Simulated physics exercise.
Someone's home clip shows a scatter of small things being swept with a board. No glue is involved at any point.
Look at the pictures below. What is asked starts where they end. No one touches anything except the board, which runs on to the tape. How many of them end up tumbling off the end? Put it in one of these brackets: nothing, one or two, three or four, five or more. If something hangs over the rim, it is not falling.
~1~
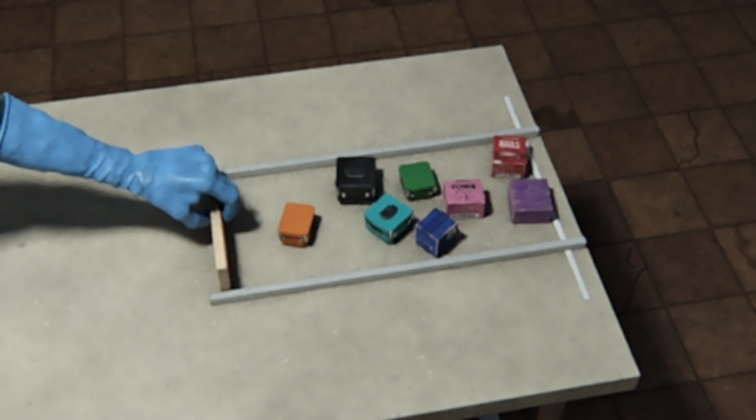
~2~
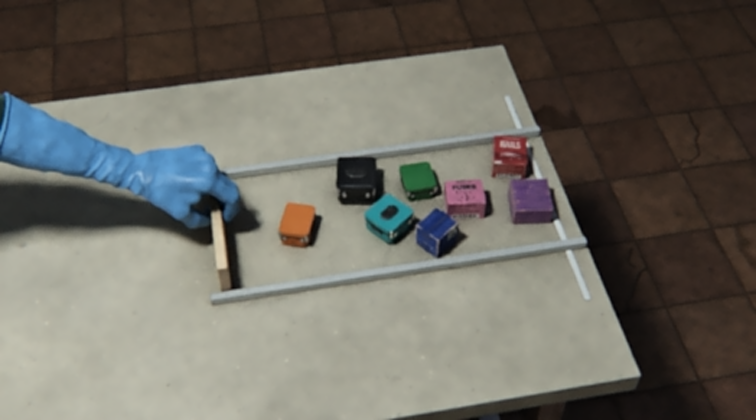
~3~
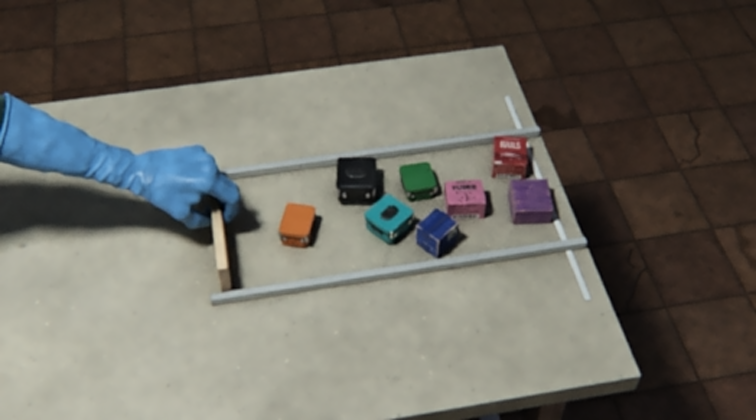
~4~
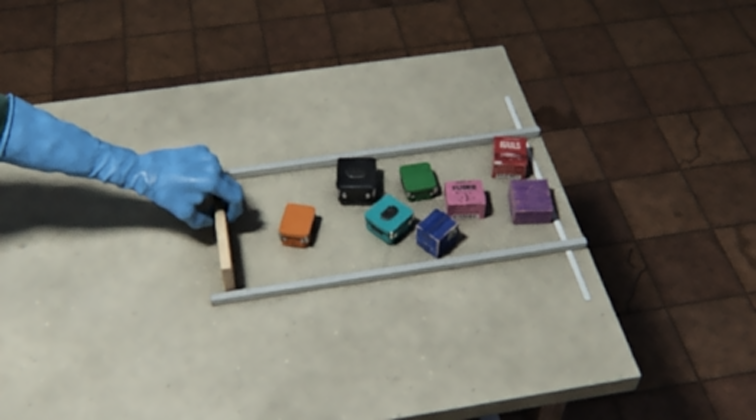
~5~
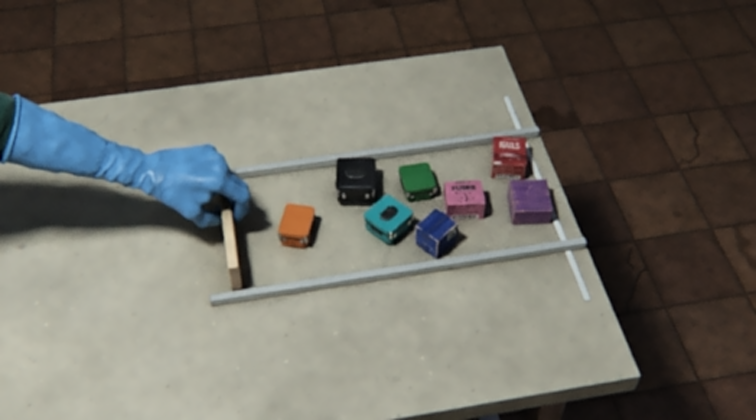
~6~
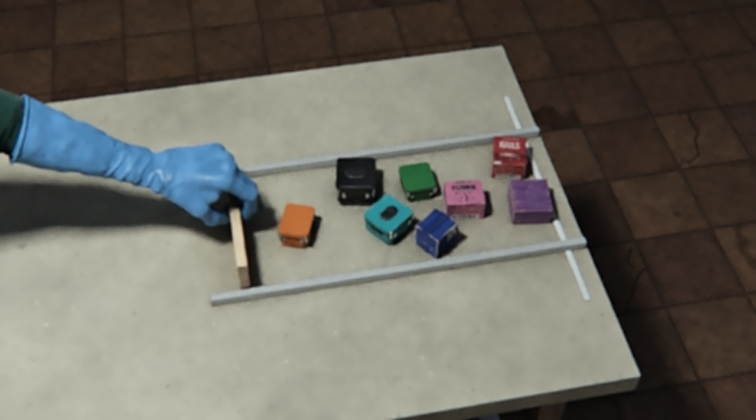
I expect five or more drops over the end.
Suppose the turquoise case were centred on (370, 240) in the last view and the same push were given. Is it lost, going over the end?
It is still up.
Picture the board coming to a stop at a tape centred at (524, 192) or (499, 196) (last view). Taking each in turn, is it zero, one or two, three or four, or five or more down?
With the tape at the first place the answer is five or more, and at the second place it's three or four.
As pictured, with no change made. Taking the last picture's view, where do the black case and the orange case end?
Roughly at (551, 151) and at (559, 184), in that order.
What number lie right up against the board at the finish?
3.
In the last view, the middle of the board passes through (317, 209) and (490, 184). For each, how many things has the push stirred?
That gives 1 for the first and 8 for the second.
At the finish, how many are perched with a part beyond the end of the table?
It comes to 3.
A little later, none off yet; purple block at rest near (530, 202); red box at rest near (509, 157); pink box at rest near (464, 200).
Next, none off yet; purple block shifted a little near (545, 202); red box at rest near (509, 157); pink box shifted about its own width near (506, 196).
Later still, one off so far; purple block dropping near (583, 368); red box tilted well over near (563, 147); pink box tilted well over near (585, 190).
When it is over, the number that fall off is five or more; down, turquoise case, green case, pink box, red box and purple block.
